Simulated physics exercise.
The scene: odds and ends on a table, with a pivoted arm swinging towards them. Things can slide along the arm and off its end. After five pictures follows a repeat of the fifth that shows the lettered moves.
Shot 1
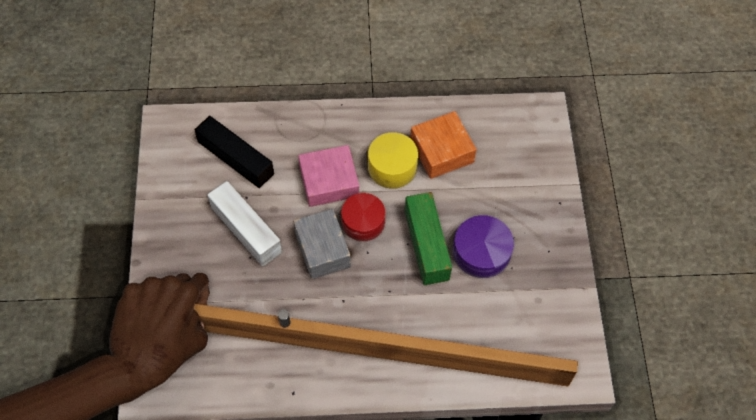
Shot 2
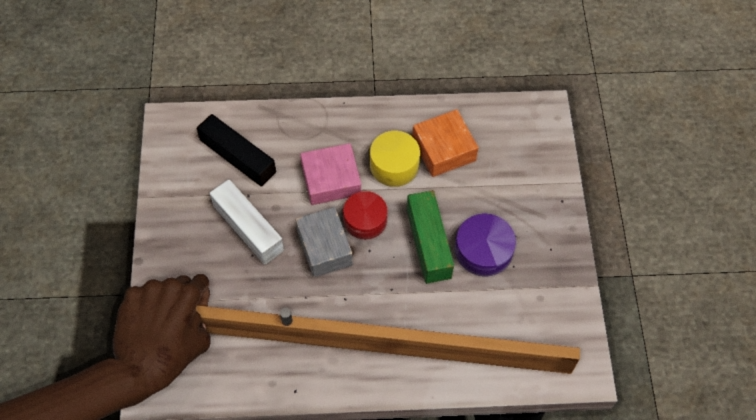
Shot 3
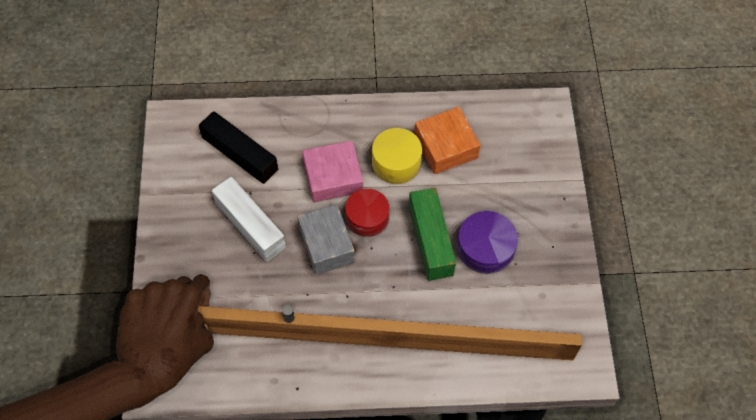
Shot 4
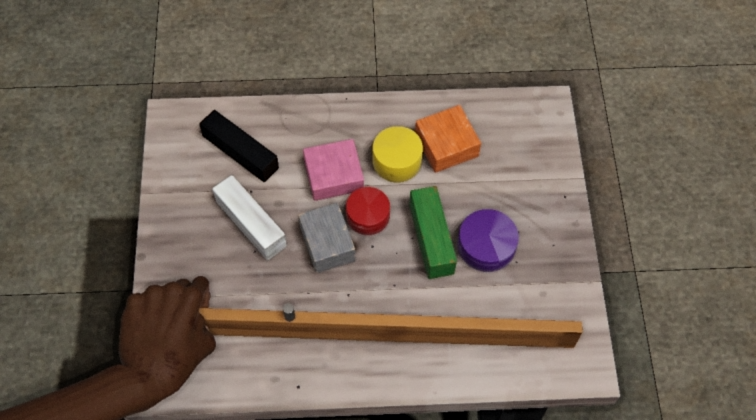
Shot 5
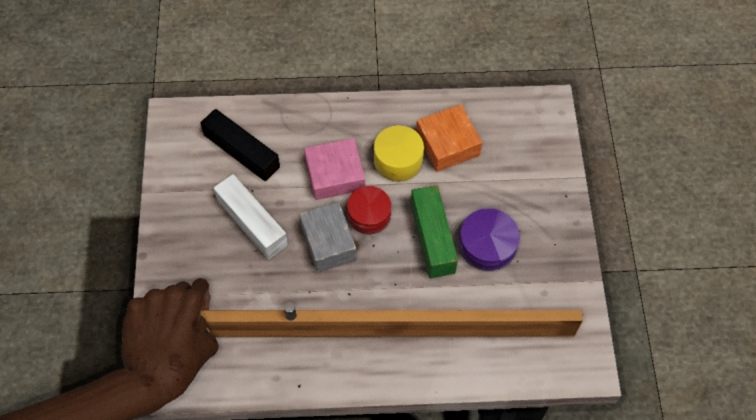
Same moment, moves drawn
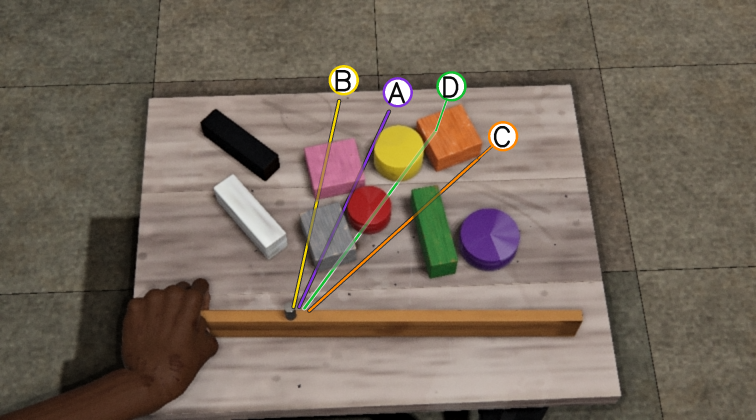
A hand at the left swings a wooden arm slightly upward towards the still coloured blocks.
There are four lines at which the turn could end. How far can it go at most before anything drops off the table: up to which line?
Nothing falls up to D.
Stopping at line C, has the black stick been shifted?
By then, no.
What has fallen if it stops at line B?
The yellow tin.
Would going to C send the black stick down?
By then, no.
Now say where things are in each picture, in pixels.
In the first frame, black stick (235, 152); orange block (443, 145); pink block (329, 176).
In the second frame, arm (438, 337); yellow tin (395, 159).
In the third frame, arm (440, 329); red tin (368, 213).
In the fourth frame, arm (442, 322); purple tin (488, 240).
In the fifth frame, arm (442, 315); black stick (240, 145); orange block (449, 138); pink block (335, 169).
On the copy, A at (346, 205); B at (317, 198); C at (398, 231); D at (374, 215).
On D. First, arm (431, 266); purple tin (482, 225); green bar (431, 227).
Then, arm (402, 225); orange block (440, 122); yellow tin (387, 126).
Finally, arm (374, 204); yellow tin (368, 98); orange block (430, 102); nothing has fallen.
By contrast, A drops the yellow tin; B drops the yellow tin; C is safe but short.
